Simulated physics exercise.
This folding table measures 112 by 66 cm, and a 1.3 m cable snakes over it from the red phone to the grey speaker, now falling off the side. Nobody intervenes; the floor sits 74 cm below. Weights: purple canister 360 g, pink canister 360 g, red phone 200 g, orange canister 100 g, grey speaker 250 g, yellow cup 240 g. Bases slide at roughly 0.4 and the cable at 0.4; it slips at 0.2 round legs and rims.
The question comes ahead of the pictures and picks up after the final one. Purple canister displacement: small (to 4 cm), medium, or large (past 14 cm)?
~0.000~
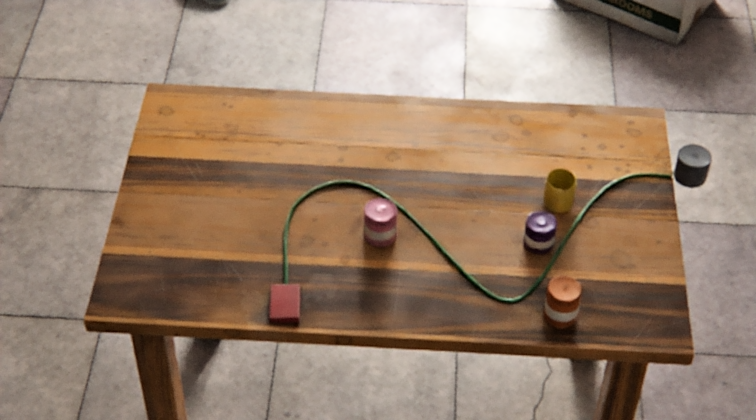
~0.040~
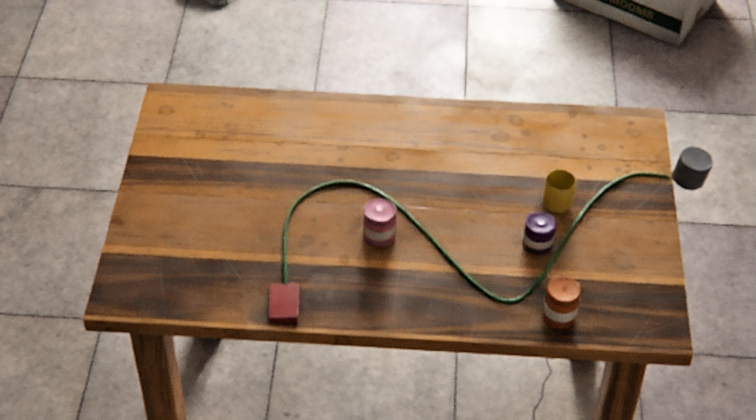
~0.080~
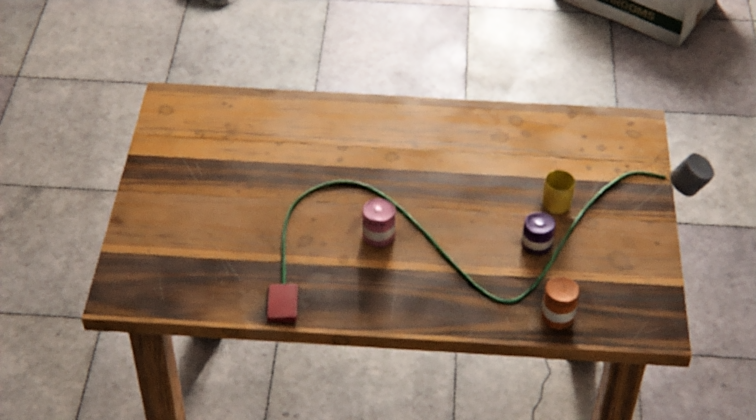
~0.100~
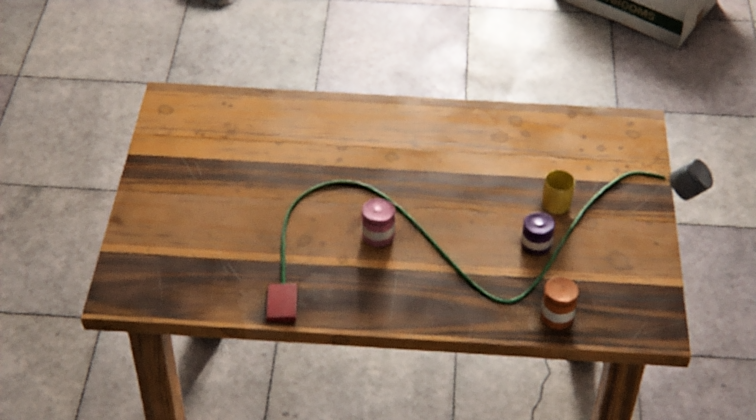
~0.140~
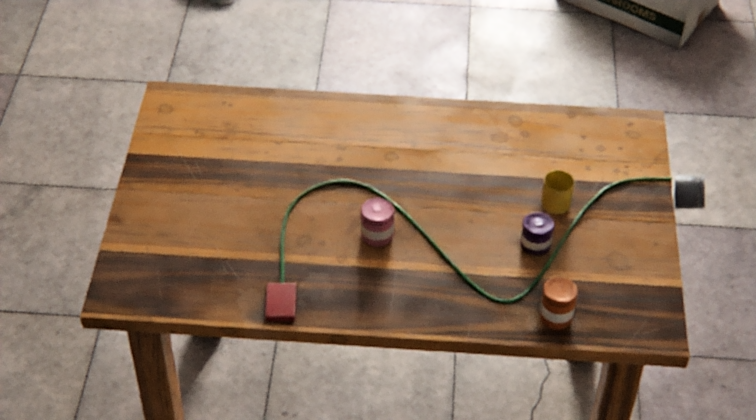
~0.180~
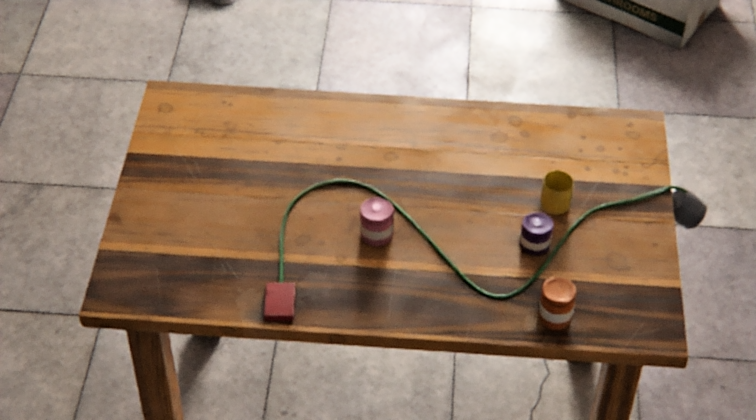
Small.
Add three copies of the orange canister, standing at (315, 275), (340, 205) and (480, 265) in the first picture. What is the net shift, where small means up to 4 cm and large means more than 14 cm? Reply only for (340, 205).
At that spot the shift is big.
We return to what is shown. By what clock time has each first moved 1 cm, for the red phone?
The red phone gets there at 0.42 seconds.
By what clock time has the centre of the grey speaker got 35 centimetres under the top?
Estimate: About 0.34 s.
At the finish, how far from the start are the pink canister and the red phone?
Pink canister: 4 cm; red phone: 15 cm.
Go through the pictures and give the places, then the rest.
In the first picture, purple canister (542, 222); cable runs through (613, 184) (552, 262) (456, 264) (373, 189) (286, 231).
In the second picture, grey speaker (695, 158); cable runs through (612, 184) (455, 264) (285, 230).
In the third picture, grey speaker (692, 175); cable runs through (611, 185) (454, 265) (284, 230).
In the fourth picture, grey speaker (692, 180); cable runs through (611, 185) (453, 265) (284, 230).
In the fifth picture, grey speaker (690, 192); cable runs through (612, 186) (452, 264) (283, 229).
In the sixth picture, purple canister (538, 223); cable runs through (637, 199) (451, 264) (370, 188) (282, 229).
After 0.4 s, the cable's tail end at (301, 283); grey speaker over the edge, red phone 2 cm off its start.
After 0.7 s, the cable's tail end at (351, 258); grey speaker over the edge, red phone 13 cm off its start, pink canister 4 cm off its start.
After 0.9 s, the cable's tail end at (353, 248); grey speaker over the edge, red phone 15 cm off its start at (336, 256), pink canister 4 cm off its start at (385, 221).
After 1.2 s, the cable's tail end at (353, 248); grey speaker over the edge, red phone 15 cm off its start, pink canister 4 cm off its start.
After 2.4 s, the cable's tail end at (353, 248); purple canister 1 cm off its start at (538, 221), grey speaker over the edge, red phone 15 cm off its start at (336, 256), pink canister 4 cm off its start at (384, 221).
